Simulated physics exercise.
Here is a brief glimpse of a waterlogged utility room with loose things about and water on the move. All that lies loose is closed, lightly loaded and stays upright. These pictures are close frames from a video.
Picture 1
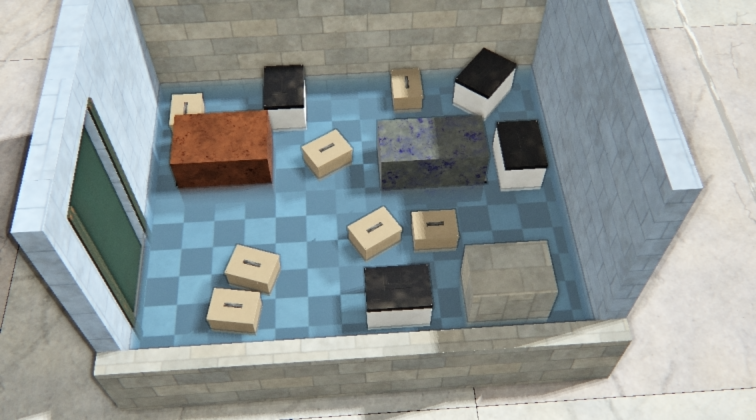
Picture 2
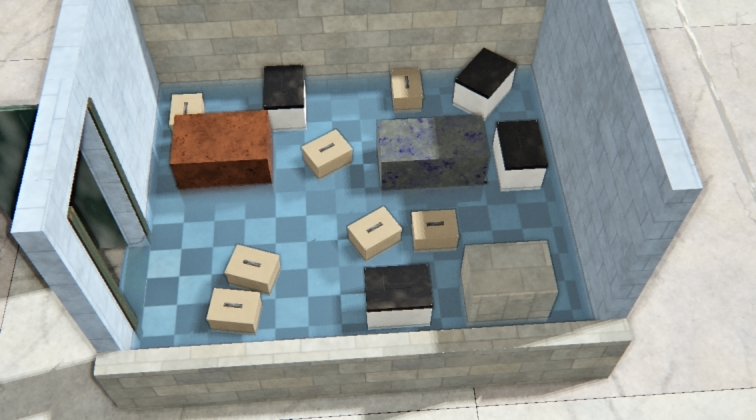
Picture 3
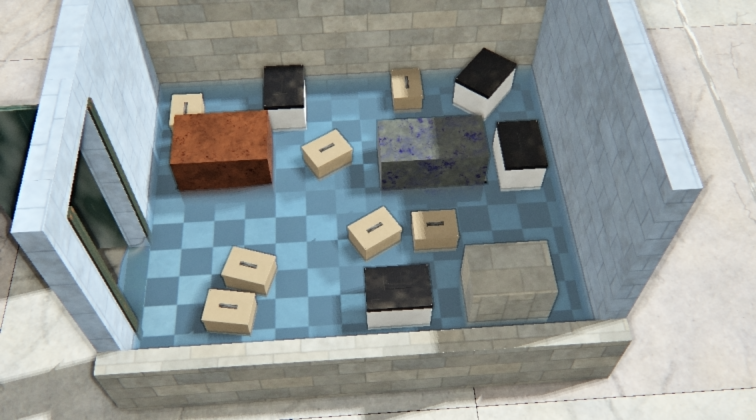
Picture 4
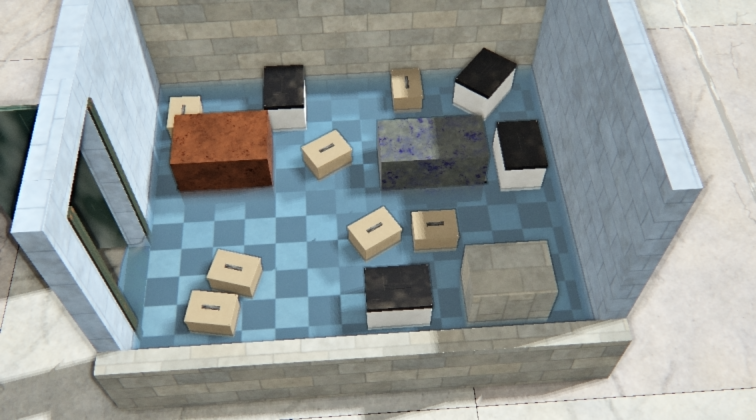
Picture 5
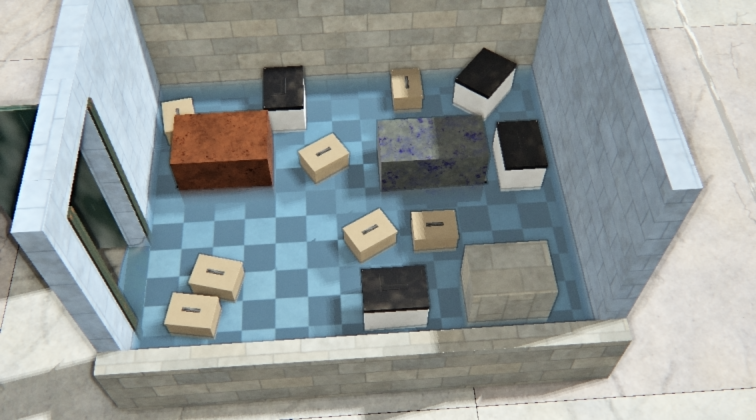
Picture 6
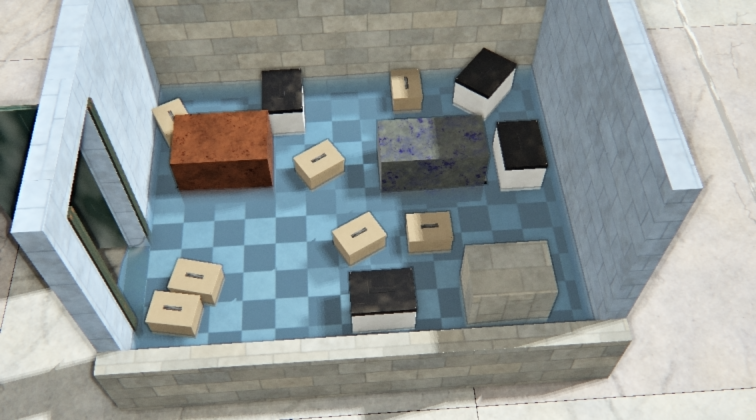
Two pale boxes at the lower left drift left across a flooded, blue-checkered room, seen from a fixed, high view over its low front wall. Around them sit more pale boxes, black-topped white units, a rust-red block, a mottled grey-blue one and a plain grey one. The green door in the left wall opens first, then the pair slides, and later other boxes and the front black-topped unit shift slightly left.
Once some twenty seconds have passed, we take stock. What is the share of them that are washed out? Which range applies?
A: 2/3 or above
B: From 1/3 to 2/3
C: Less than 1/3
From 1/3 to 2/3 (B).
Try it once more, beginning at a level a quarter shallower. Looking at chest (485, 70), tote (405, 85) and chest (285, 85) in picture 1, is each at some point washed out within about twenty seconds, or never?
Object by object: Trapped; trapped; trapped.
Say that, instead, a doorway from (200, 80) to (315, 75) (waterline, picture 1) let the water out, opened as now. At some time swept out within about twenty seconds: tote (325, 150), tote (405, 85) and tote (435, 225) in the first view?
In that order: Through, carried outside, through.
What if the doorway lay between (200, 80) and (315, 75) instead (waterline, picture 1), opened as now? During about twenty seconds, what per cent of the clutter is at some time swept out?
It comes to about 70 per cent of the things.
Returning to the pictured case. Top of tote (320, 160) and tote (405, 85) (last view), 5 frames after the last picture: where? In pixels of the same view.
First object near (268, 208); second object near (371, 94).
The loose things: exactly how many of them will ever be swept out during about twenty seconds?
The total here is 6.
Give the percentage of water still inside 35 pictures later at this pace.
Roughly 44 in a hundred.
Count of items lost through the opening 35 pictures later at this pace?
The total is 6.
A moment on, 2 of 11 are out; 9 afloat.
Next, 4 of 11 are out; 7 afloat.
Later, 6 of 11 are out; 5 afloat.
In the end, 6 of 11 are out; 5 afloat.
